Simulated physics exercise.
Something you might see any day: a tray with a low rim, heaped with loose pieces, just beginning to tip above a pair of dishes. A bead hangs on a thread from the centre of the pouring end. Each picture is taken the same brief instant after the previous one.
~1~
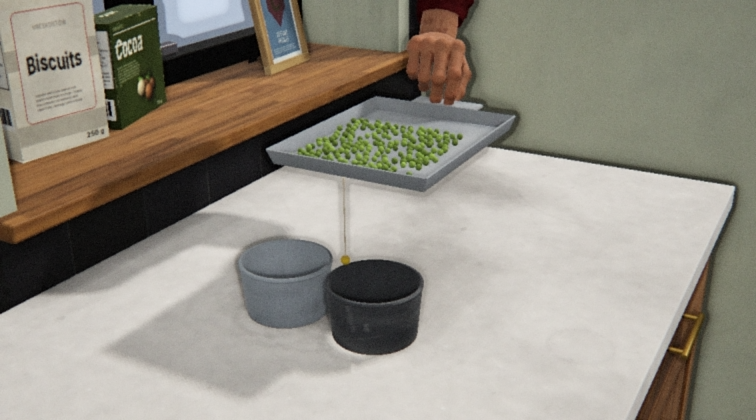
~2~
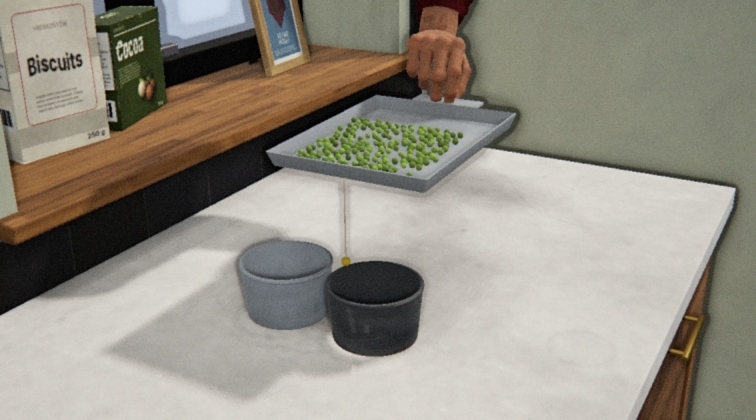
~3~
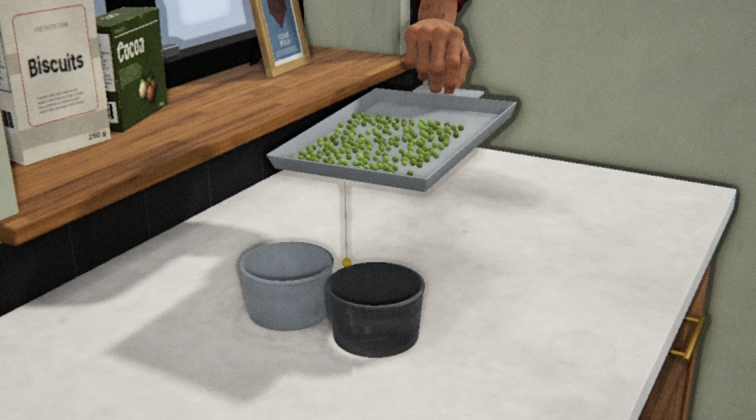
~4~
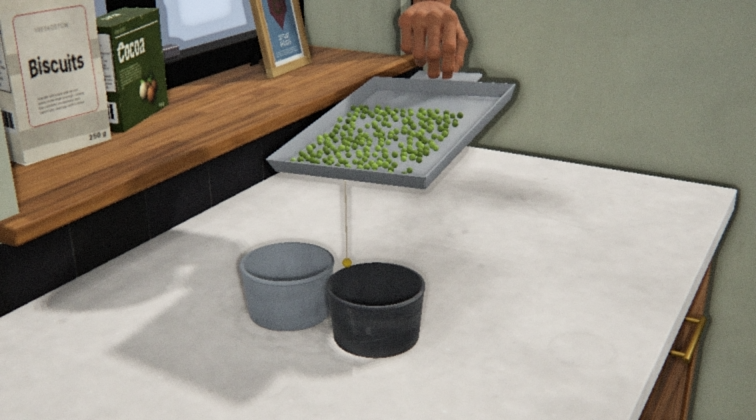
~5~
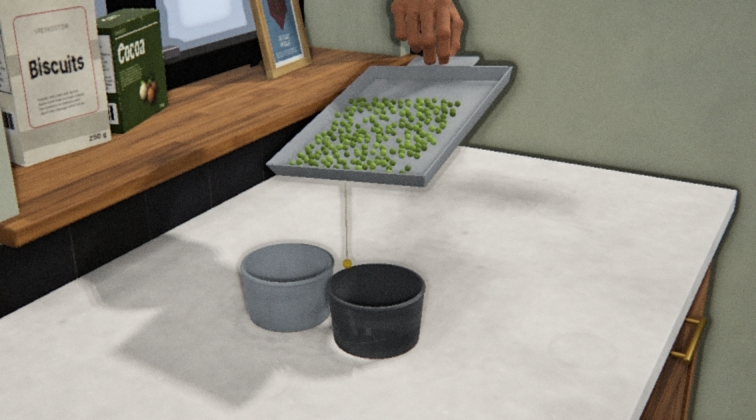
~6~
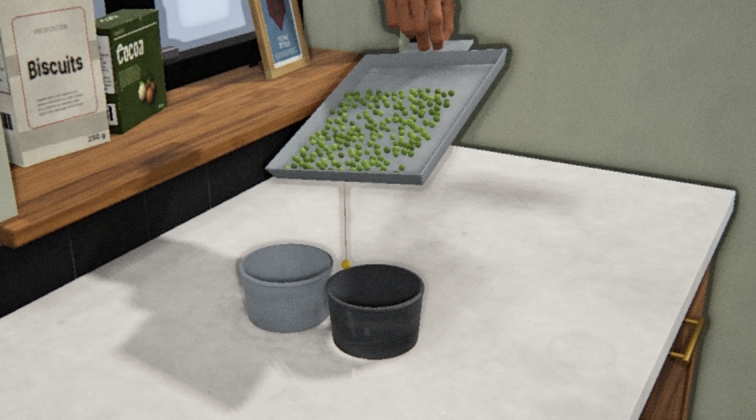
The clip shows a hand holding a gray tray of small green peas above a gray dish and a black dish on a pale counter, gradually raising the tray's far end so that it slants more steeply toward the viewer.
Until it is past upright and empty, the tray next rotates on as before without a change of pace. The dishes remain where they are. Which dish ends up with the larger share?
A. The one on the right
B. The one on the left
The answer is B.
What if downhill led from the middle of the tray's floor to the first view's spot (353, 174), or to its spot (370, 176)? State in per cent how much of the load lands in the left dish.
Somewhere close to 10 % the first time, 0 % the second.
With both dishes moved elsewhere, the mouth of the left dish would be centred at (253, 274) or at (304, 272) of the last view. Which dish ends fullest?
The leftmost dish, then the leftmost dish.
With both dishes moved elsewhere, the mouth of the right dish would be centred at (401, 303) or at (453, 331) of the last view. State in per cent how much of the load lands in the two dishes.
First case: Some 50 %; second case: Some 0 %.
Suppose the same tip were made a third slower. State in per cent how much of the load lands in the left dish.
Estimate: Around 90%.
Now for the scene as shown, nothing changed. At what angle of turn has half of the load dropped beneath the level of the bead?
It is at around 100 degrees.
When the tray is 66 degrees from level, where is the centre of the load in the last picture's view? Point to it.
Look close to (314, 159) in the last picture.
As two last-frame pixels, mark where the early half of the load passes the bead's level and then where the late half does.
I'd put it at roughly (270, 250), and after that at roughly (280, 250).
Soon after the last picture, tray tipped steeply; nearly all on the tray; a stray few in the left dish; a small part in the air.
A little later, tray tipped past a quarter turn; a stray few on the tray; most in the left dish; a small part outside both; a small part in the air.
Later still, tray tipped past a quarter turn; most in the left dish; a small part outside both.
At rest, tray tipped past a quarter turn; none in the right dish; most in the left dish; a small part outside both.
